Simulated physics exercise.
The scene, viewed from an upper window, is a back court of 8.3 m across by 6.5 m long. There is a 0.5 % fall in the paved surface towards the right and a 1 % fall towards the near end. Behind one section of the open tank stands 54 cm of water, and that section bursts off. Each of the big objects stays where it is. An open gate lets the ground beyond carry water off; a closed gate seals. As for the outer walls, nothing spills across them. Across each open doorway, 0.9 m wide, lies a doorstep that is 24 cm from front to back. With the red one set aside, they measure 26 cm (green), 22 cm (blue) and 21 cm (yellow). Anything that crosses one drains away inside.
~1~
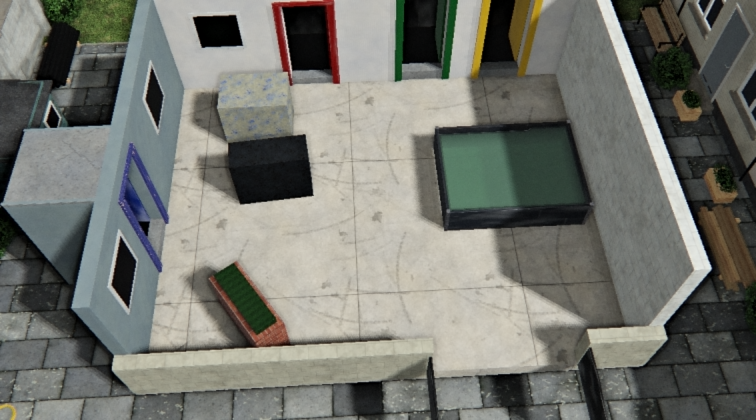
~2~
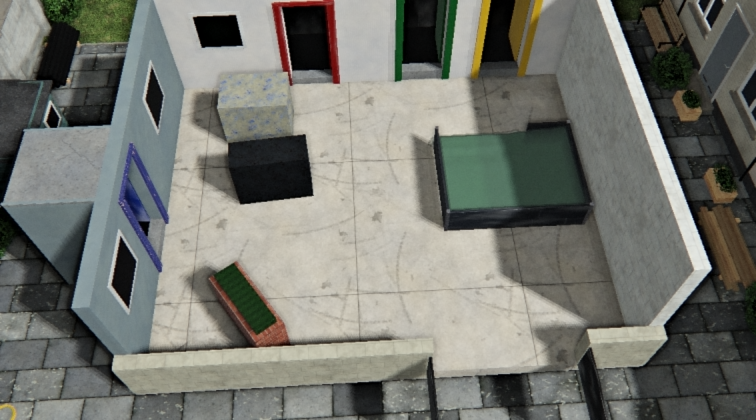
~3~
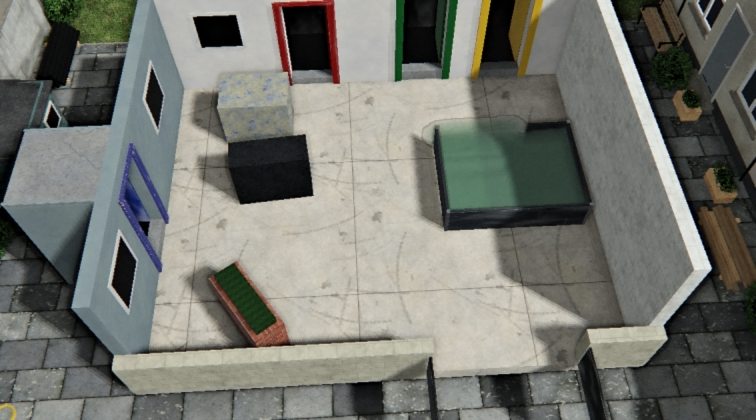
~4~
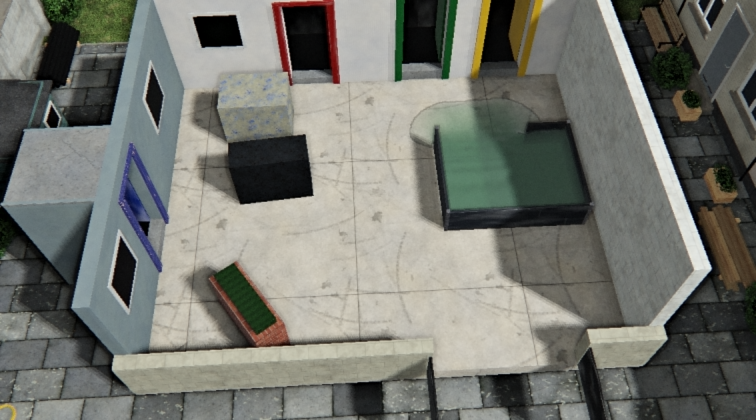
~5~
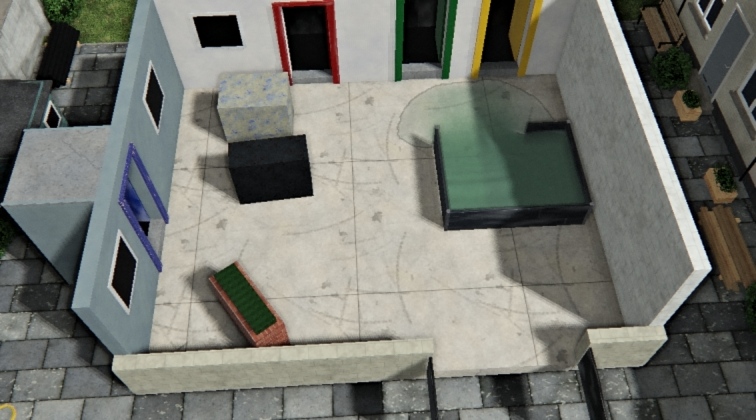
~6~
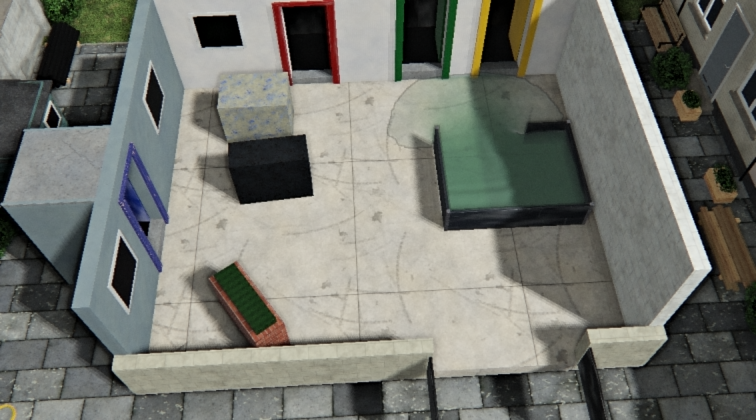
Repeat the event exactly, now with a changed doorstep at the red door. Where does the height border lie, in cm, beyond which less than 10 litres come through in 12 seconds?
It lies at roughly 6 cm.
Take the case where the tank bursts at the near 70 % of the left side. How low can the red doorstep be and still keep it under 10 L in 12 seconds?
With that break, close to 11.5 cm.
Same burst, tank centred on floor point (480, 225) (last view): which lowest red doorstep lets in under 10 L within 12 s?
That setup calls for roughly 10.0 cm.
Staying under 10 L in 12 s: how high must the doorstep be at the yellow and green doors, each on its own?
Close to 29 cm (yellow) and close to 27 cm (green).
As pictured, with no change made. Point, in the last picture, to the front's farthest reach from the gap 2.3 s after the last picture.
Lab note: Front tip approx. at (210, 88).
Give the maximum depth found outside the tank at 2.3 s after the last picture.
Max depth: Around 32 cm.
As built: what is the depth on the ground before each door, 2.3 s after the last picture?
Centimetres: Yellow = 23, red = 9, blue = 0, green = 23.
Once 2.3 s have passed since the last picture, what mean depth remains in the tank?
I'd put it near 22 cm.
Then, 0.7 s after the last picture water covers 15 % of the floor, deepest (38 cm) near (453, 84); it has not reached the red door.
Then, 2.3 s after the last picture water covers 30 % of the floor, deepest (32 cm) near (547, 74); 9 cm at the red door, 0 litres in over its 18 cm doorstep.
Then, 11.3 s after the last picture water covers 90 % of the floor, deepest (12 cm) near (147, 373); 7 cm at the red door, 0 litres in over its 18 cm doorstep.
At the red door as built, the water peaked near 9 cm, 1.9 s after the last picture.
With a doorstep of 5.5 cm, 14 litres would have come in within the 12 s; with 6.5 cm, 7 litres. So under 10 litres takes about 6 cm.
